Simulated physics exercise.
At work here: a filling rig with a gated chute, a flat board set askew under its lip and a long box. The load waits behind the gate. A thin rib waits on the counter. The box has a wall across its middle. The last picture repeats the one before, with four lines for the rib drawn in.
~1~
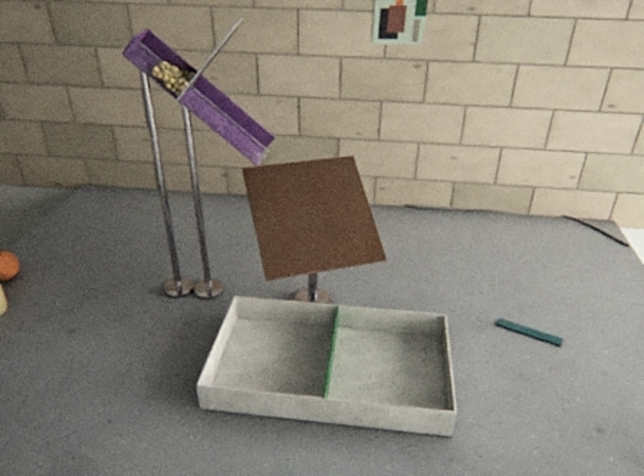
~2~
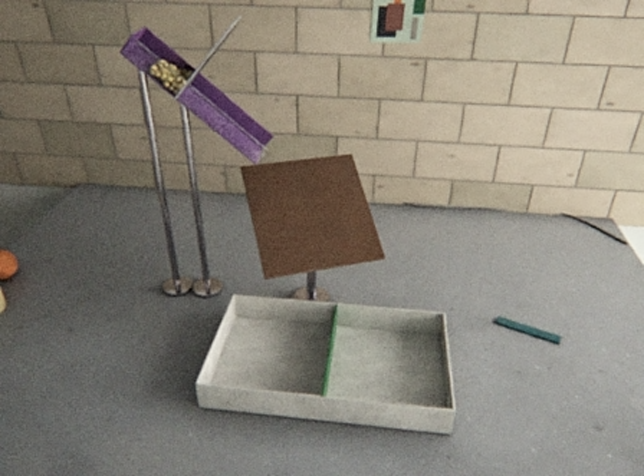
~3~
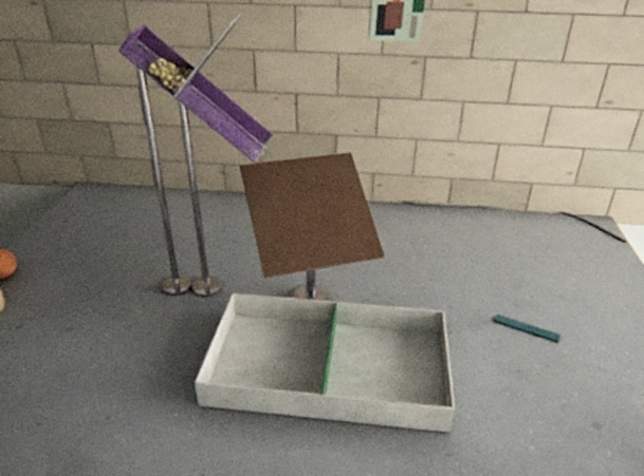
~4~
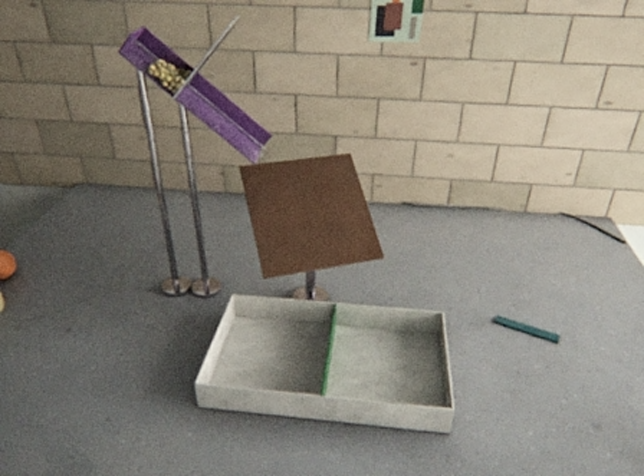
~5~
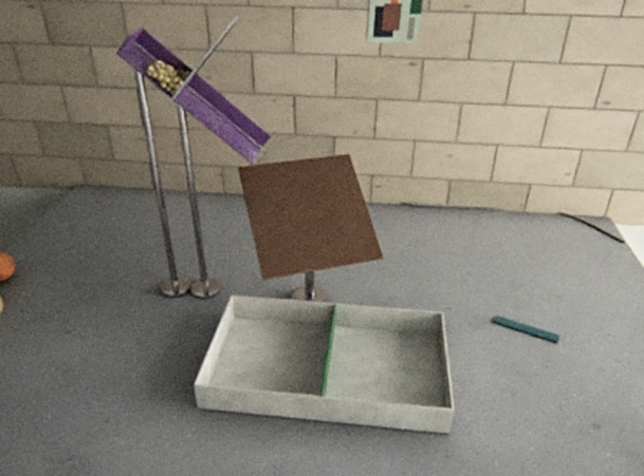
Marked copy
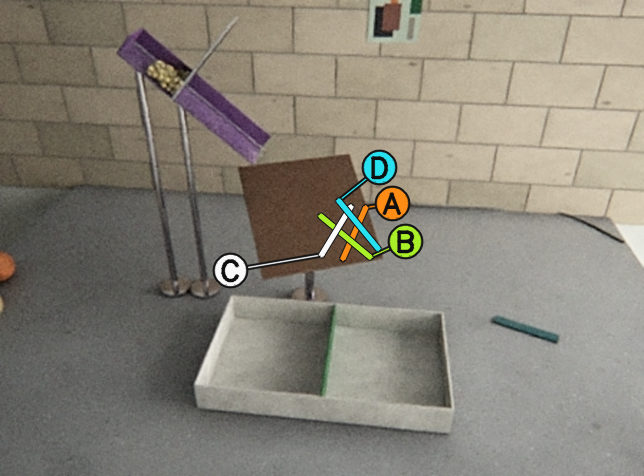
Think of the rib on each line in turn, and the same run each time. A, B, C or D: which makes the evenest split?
Best: A.
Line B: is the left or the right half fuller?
More lands on the right.
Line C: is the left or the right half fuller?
Left.
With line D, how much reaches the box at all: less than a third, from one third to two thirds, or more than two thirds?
It is more than two thirds.
On the marked copy, line A from (365, 207) to (342, 258); line B from (320, 216) to (370, 257); line C from (350, 206) to (321, 254); line D from (338, 200) to (378, 248).
If A is chosen, of what is caught, close to half in the left half, close to half in the right.
If B is chosen, of what is caught, a small share in the left half, all but a few in the right.
If C is chosen, of what is caught, the bulk in the left half, a small share in the right.
If D is chosen, of what is caught, none at all in the left half, the whole lot in the right.
